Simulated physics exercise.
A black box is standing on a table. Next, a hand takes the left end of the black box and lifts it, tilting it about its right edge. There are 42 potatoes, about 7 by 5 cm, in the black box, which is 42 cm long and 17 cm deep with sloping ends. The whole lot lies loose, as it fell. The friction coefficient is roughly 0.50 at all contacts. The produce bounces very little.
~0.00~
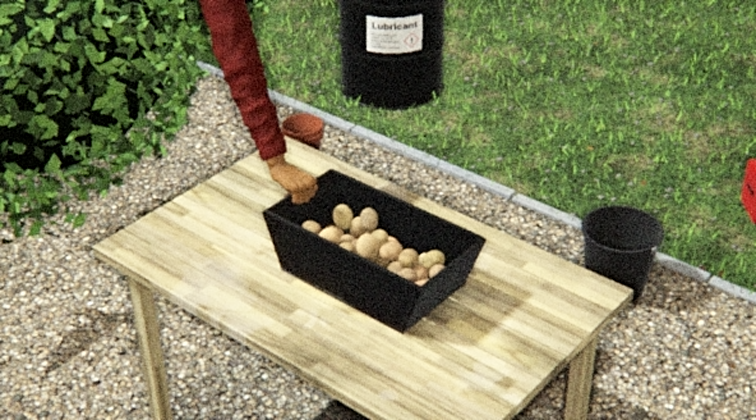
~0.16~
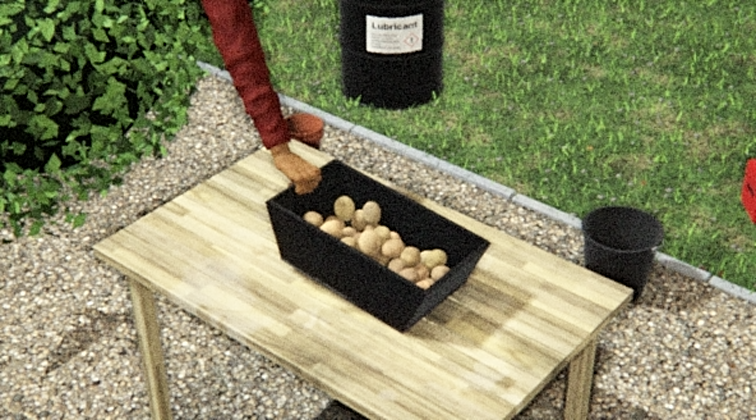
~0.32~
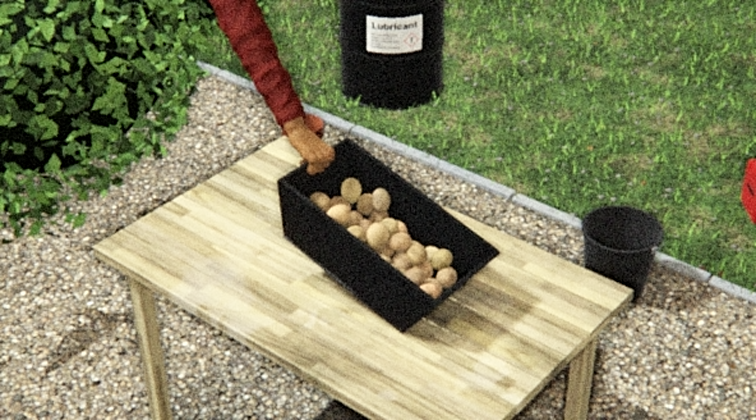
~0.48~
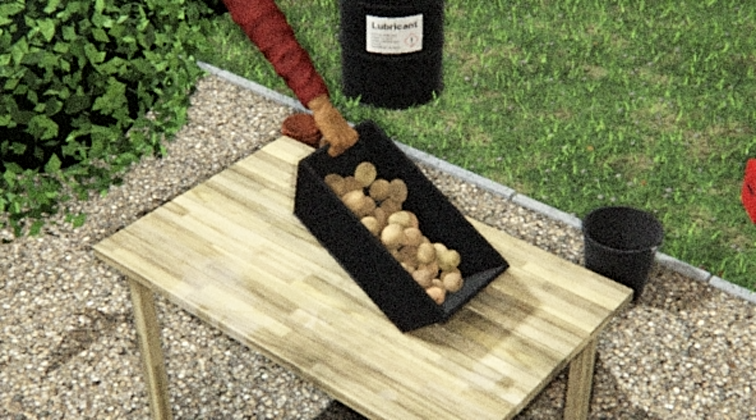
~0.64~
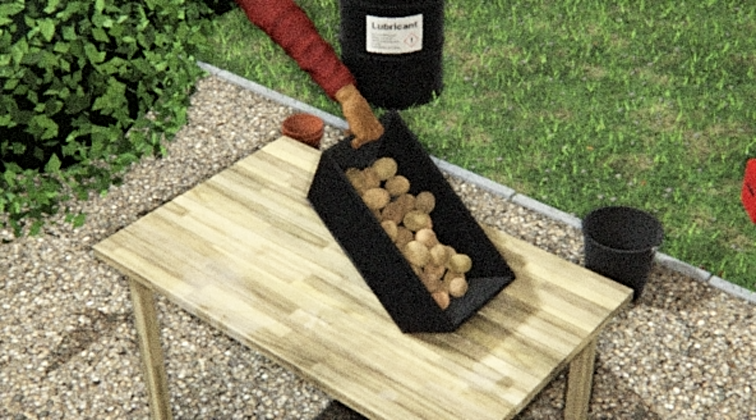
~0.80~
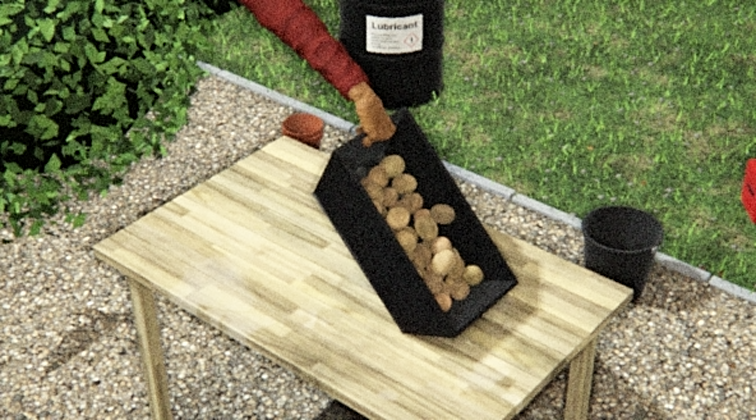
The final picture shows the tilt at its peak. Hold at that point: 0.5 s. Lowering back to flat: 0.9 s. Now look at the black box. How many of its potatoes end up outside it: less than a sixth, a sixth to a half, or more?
It spills under one sixth.
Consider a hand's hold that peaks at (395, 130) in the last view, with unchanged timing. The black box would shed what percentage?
Black box: 0 %.
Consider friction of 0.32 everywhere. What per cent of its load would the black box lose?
Then the black box sheds 0 per cent of its load.
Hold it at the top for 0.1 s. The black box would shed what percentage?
The black box would shed 0 percent of its load.
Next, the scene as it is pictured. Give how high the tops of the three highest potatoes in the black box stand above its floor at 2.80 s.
It reaches close to 14 cm.
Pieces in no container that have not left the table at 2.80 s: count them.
Roughly 0.
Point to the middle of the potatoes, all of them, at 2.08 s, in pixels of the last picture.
At about (396, 272) in pixels.
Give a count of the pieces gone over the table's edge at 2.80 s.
Piece count: Some 0.
After 1.12 s, tilt 46°; the black box has all 42.
After 1.52 s, tilt 39°; the black box has all 42.
After 2.08 s, tilt 2°; the black box has all 42.
Final count (at 2.80 s), the black box has all 42. Asked share, 0 of 42, 0 per cent.
